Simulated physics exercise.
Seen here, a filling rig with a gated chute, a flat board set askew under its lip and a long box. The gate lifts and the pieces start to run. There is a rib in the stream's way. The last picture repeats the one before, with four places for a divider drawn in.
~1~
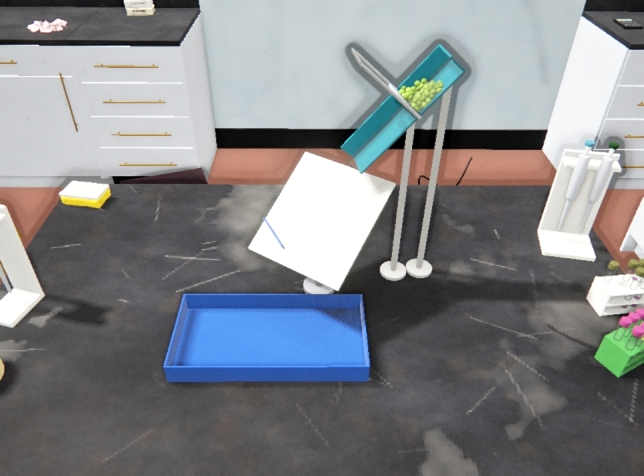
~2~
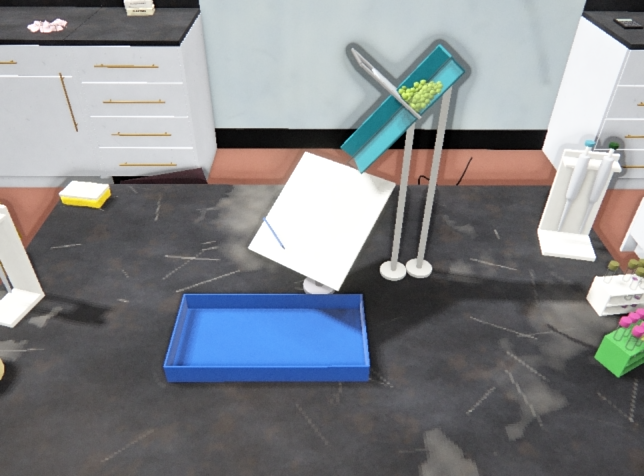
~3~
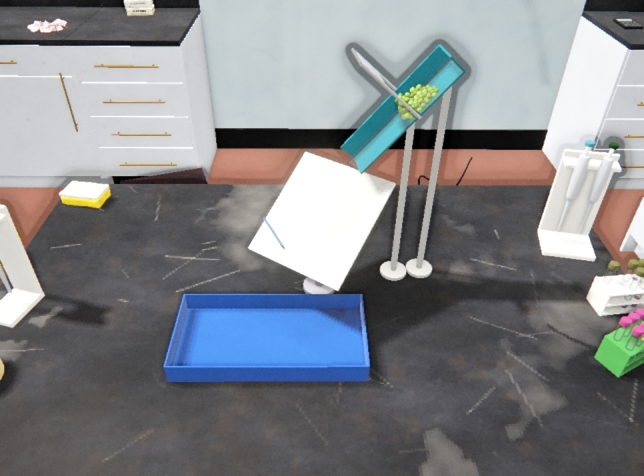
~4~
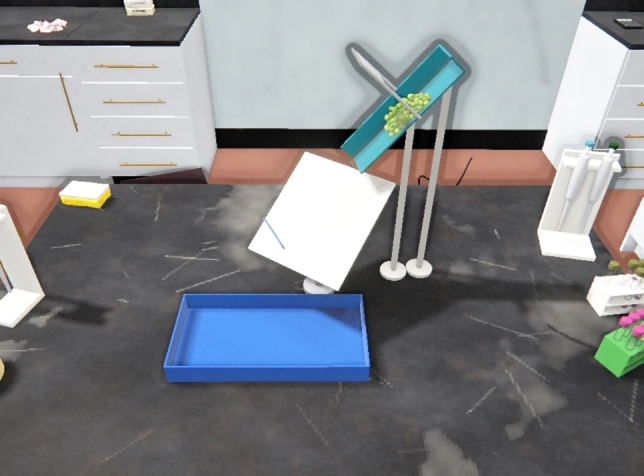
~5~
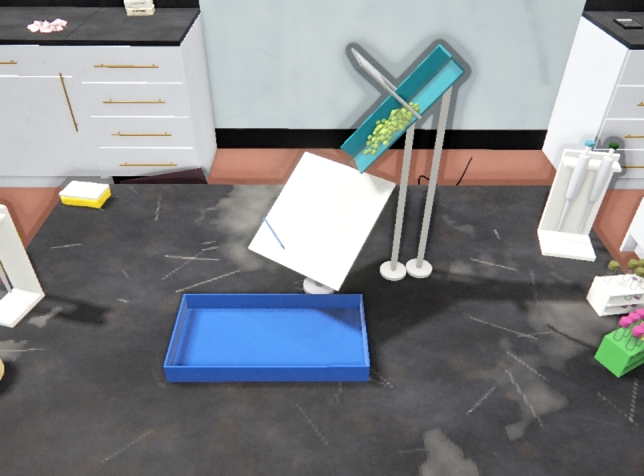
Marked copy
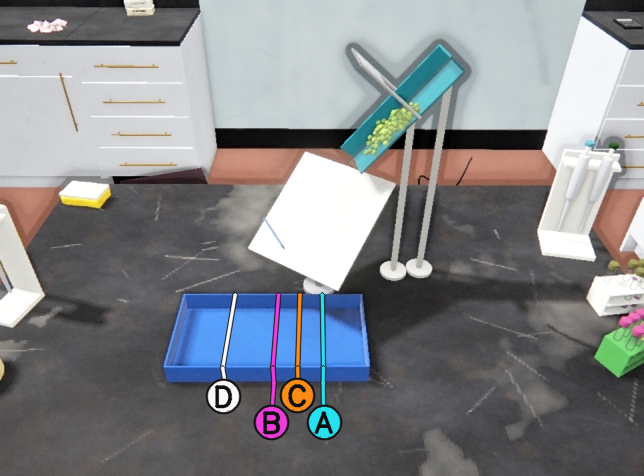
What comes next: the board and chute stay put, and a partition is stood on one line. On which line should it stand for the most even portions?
Use line B.
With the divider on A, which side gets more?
The left side.
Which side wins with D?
More lands on the right.
On the marked copy, line A crosses the front rim at (323, 366); line B crosses the front rim at (272, 366); line C crosses the front rim at (297, 366); line D crosses the front rim at (222, 367).
Choosing A, of what is caught, the whole lot on the left of the divider, none at all on the right.
Choosing B, of what is caught, close to two thirds on the left of the divider, close to a third on the right.
Choosing C, of what is caught, all but a few on the left of the divider, only a few on the right.
Choosing D, of what is caught, a small share on the left of the divider, all but a few on the right.
